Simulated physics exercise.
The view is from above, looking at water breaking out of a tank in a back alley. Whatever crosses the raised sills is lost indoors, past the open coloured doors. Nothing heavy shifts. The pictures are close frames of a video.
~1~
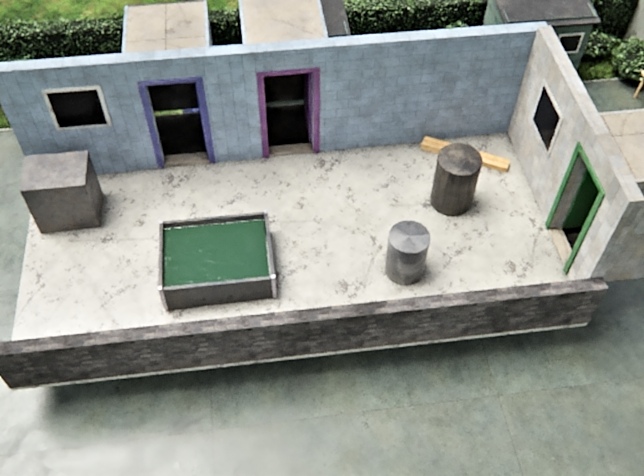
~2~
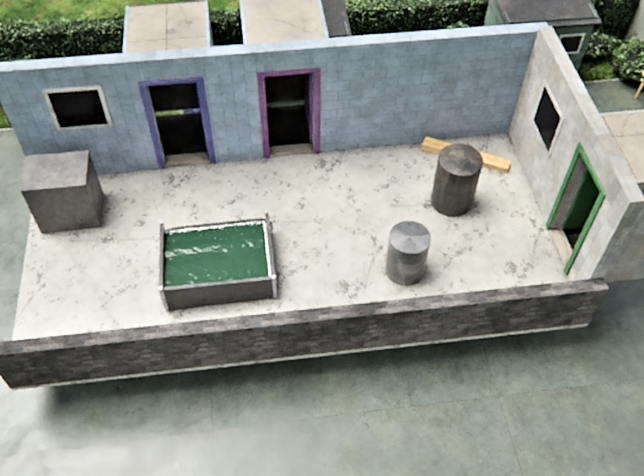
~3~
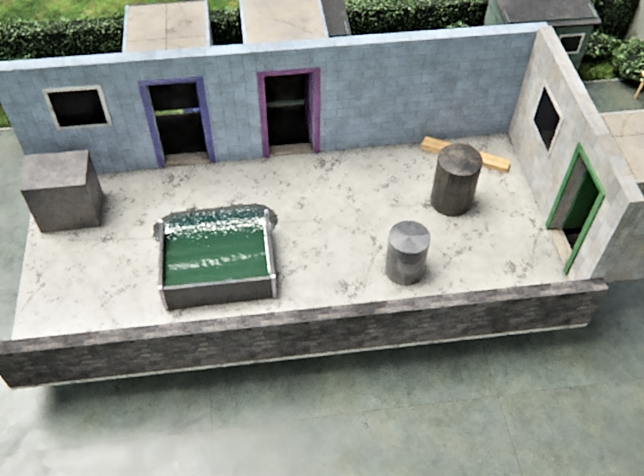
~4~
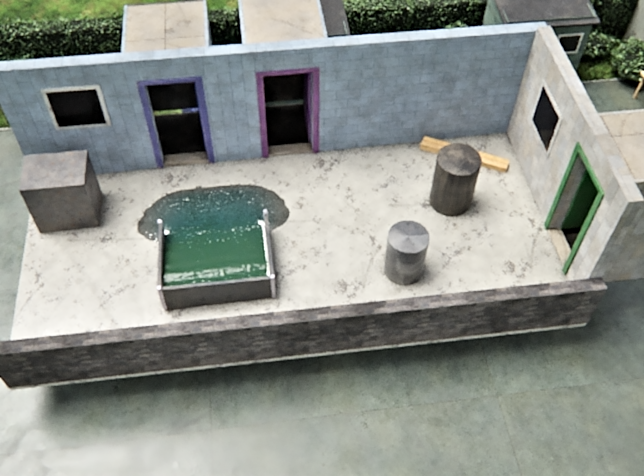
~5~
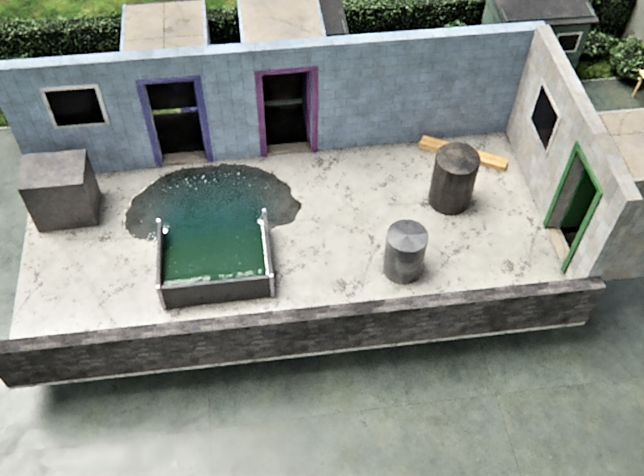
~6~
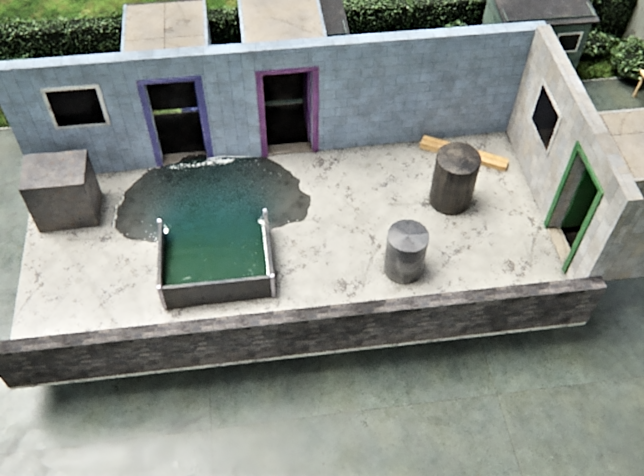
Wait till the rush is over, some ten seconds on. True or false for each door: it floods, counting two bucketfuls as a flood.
Green door - false; purple door - true; blue door - true.
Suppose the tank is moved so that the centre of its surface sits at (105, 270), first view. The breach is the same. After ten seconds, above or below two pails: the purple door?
My take: Purple stays within the threshold.
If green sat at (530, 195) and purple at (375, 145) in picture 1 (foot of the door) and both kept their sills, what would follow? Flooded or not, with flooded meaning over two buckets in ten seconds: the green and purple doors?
Result: Green door no, purple door no.
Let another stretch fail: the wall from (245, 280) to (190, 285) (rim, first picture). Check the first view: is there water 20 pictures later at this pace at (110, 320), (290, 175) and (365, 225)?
Listed order gives sopping; left alone; sopping.
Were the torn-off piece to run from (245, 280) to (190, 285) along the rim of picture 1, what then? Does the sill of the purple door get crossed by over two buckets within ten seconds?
Door by door: Purple doesn't reach it.
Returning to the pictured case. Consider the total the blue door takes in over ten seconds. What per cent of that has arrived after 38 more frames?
It works out at roughly 100 percent of the ten-second total.
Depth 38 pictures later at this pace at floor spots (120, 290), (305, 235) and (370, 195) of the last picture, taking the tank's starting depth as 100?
First spot 4 %, second 2 %, third 4 %.
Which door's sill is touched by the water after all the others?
My answer is the green-painted one.
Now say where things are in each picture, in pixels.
The first frame shows still water in the open tank at (216, 252).
In the second frame, the front is at a hidden place, out from the gap on the open tank's far side.
In the third frame, water pours out on the open tank's far side and has run to (159, 226).
In the fourth frame, water pours out on the open tank's far side and has run to (158, 204).
In the fifth frame, the front is at (160, 182), out from the gap on the open tank's far side.
In the sixth frame, the front is at (158, 169), out from the gap on the open tank's far side.
A moment on, water covers 20 % of the floor; the green door not reached, the purple door under two buckets in, the blue door over two buckets in.
Next, water covers 25 % of the floor; the green door not reached, the purple door over two buckets in, the blue door far over two buckets in.
Then, water covers 35 % of the floor; the green door not reached, the purple door over two buckets in, the blue door far over two buckets in.
Later, water covers 55 % of the floor; the green door not reached, the purple door over two buckets in, the blue door far over two buckets in.
In the end, water covers 55 % of the floor; the green door wet at the sill, nothing in, the purple door over two buckets in, the blue door far over two buckets in.
